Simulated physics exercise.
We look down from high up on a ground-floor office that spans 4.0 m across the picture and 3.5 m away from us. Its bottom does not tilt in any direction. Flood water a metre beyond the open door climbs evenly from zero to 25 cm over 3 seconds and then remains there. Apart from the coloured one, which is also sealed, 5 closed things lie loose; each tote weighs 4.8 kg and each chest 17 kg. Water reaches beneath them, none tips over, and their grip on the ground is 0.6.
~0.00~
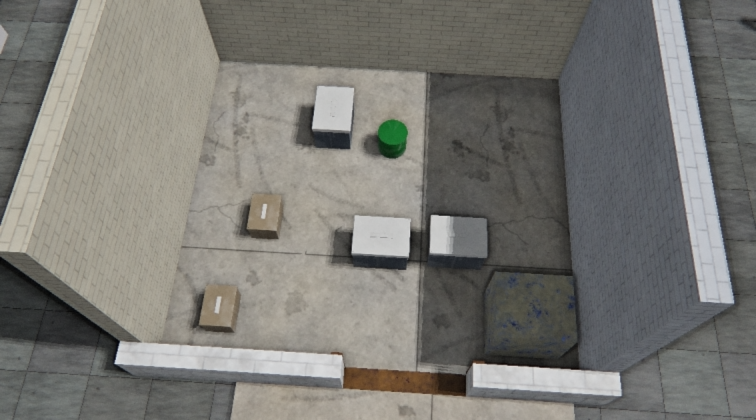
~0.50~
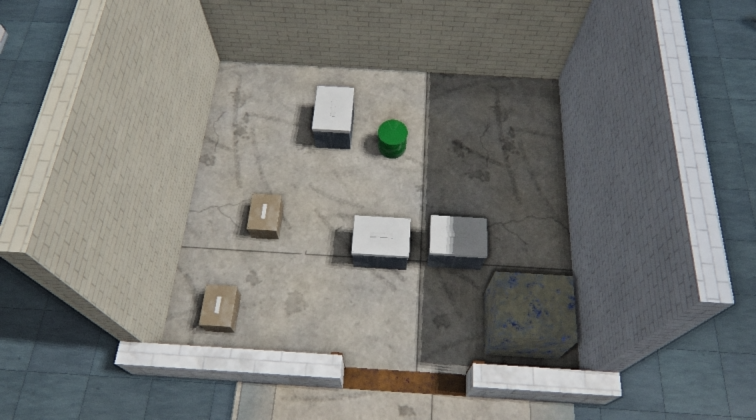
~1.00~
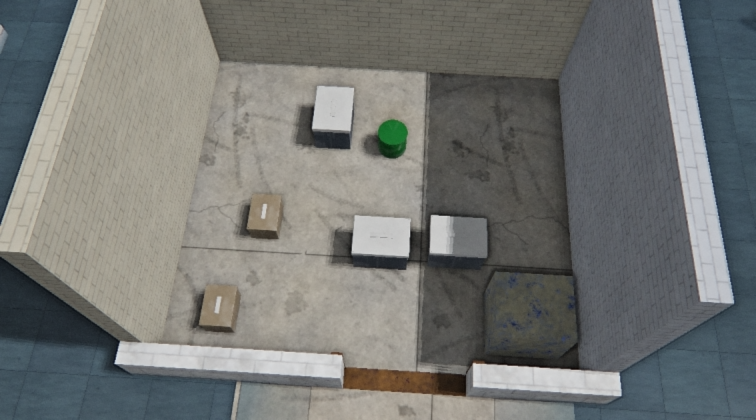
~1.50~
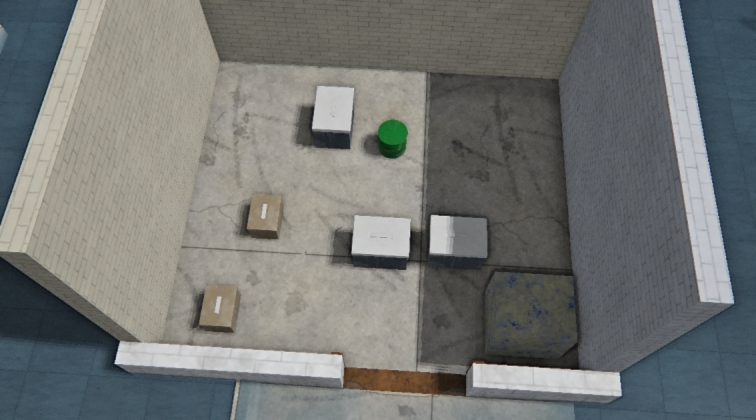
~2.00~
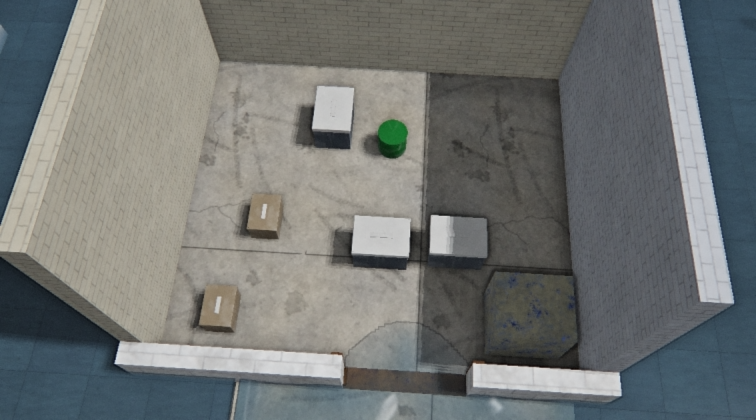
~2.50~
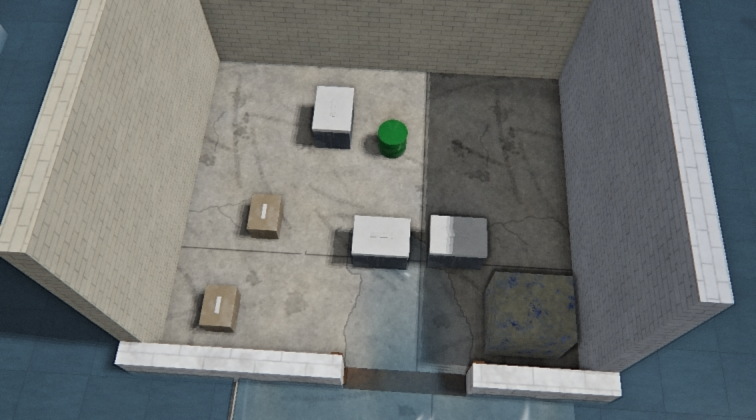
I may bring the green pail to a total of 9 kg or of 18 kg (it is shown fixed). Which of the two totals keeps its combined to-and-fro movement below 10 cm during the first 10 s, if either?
I reckon the answer is the heavier of the two.
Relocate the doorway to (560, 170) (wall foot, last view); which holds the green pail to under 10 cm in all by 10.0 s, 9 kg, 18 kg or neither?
In that setup just the second mass works.
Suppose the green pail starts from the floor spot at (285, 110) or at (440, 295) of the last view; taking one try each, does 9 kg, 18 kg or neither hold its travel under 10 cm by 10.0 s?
Heavier load only; no load.
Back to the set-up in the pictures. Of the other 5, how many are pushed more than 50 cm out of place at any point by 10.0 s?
Count: 5.
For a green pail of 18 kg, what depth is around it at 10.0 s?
14 cm, roughly.
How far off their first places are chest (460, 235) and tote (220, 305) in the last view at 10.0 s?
150 cm, 120 cm.
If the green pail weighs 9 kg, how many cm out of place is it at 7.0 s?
About 30 cm off its spot.
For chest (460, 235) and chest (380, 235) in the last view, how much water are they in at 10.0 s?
Depths: Near 14 cm, then near 15 cm.
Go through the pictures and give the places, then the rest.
The green pail at (393, 132), on the bottom; 0.0 m2 under water; 0 of 6 have shifted, in the first picture.
The green pail at (393, 132) rests on the ground; 0.0 m2 under water; 0 of 6 have shifted, in the second picture.
The green pail at (393, 132) rests on the ground; water covers 0.0 m2; 0 of 6 have shifted, in the third picture.
The green pail at (393, 132) rests on the ground; 0.0 m2 under water; 0 of 6 have shifted, in the fourth picture.
The green pail at (393, 132) rests on the ground; 0.4 m2 under water; 0 of 6 have shifted, in the fifth picture.
The green pail at (393, 132), on the bottom; water covers 1.1 m2; 0 of 6 have shifted, in the sixth picture.
After 3.5 s the green pail would be 0 cm from its start with 9 kg and 0 cm from its start with 18 kg; 1 cm of water round it then.
After 4.5 s the green pail would be 11 cm from its start with 9 kg and 2 cm from its start with 18 kg; 6 cm of water round it then.
After 7.0 s the green pail would be 26 cm from its start with 9 kg and 2 cm from its start with 18 kg; 7 cm of water round it then.
After 10.0 s the green pail would be 88 cm from its start with 9 kg and 2 cm from its start with 18 kg; 14 cm of water round it then.
